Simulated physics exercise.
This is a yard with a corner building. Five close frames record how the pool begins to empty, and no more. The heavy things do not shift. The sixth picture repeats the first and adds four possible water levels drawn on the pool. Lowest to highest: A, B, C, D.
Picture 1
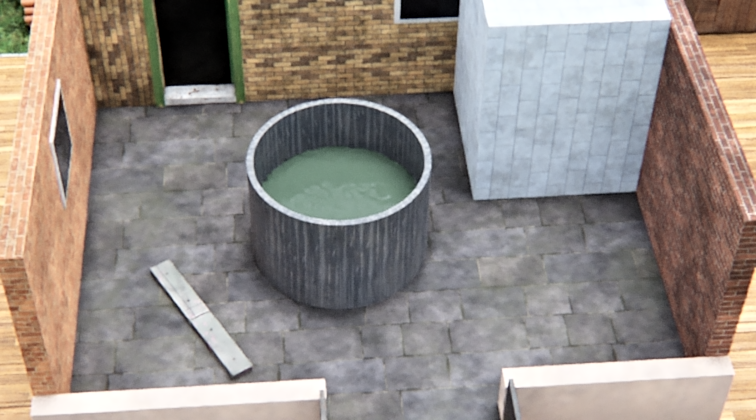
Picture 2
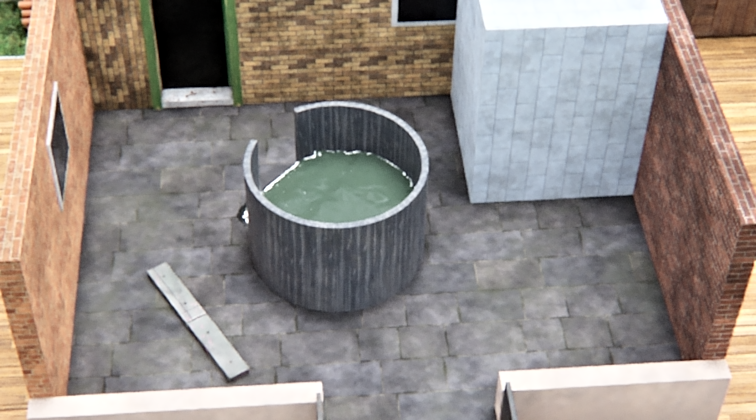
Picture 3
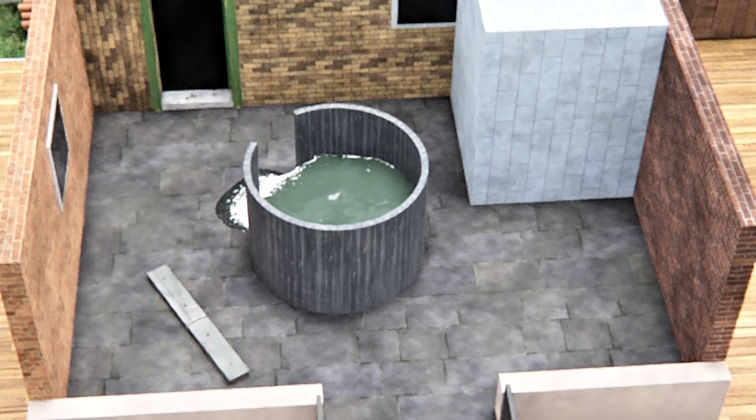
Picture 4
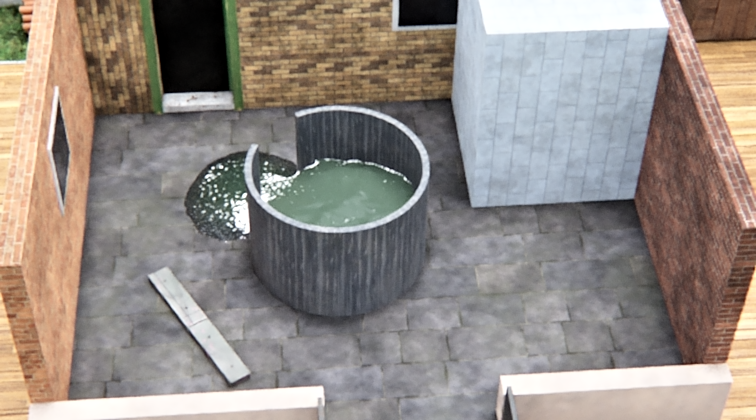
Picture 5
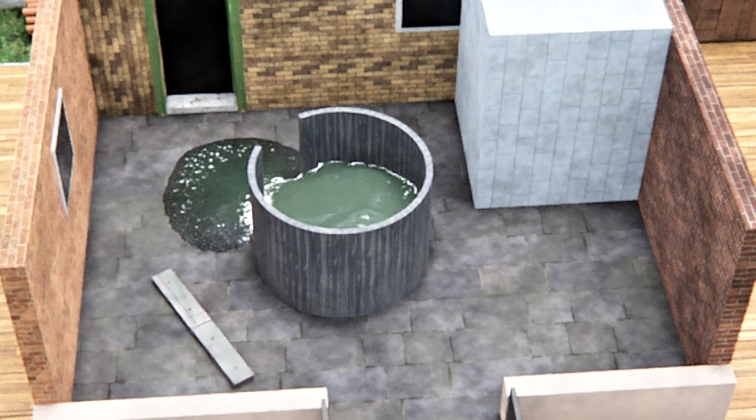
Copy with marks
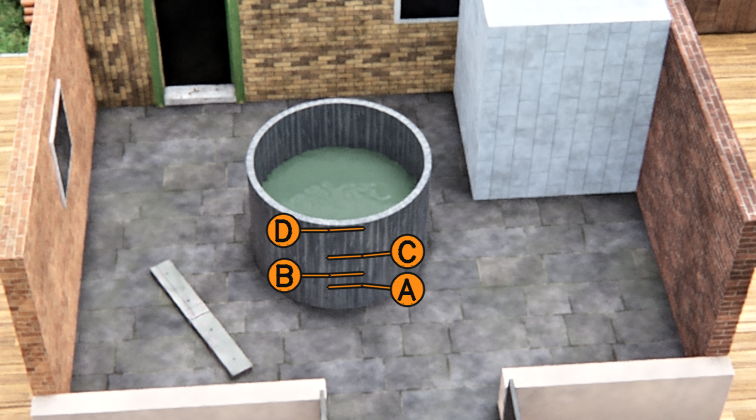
A round, dark grey pool of green water stands in a paved yard seen from high above, with brick walls on both sides. A green-framed doorway is behind it to the left, a pale block fills the back right corner, and a grey plank lies at front left. The pool's back left side opens, and water pours out, spreading leftward across the paving in a widening, glinting dark patch.
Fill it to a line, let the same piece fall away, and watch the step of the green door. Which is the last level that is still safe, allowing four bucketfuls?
Choose A.
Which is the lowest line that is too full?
Line B.
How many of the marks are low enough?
One of them.
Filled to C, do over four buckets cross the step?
Yes, that goes wrong.
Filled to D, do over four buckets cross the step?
Yes, that goes wrong.
On the marked copy, A at (345, 286); B at (345, 274); C at (345, 256); D at (345, 229); from the bottom up A, B, C, D.
Choosing A, a bucket or two gets in.
Choosing B, about 11 bucketfuls get in.
Choosing C, dozens of bucketfuls pour in.
Choosing D, dozens of bucketfuls pour in.
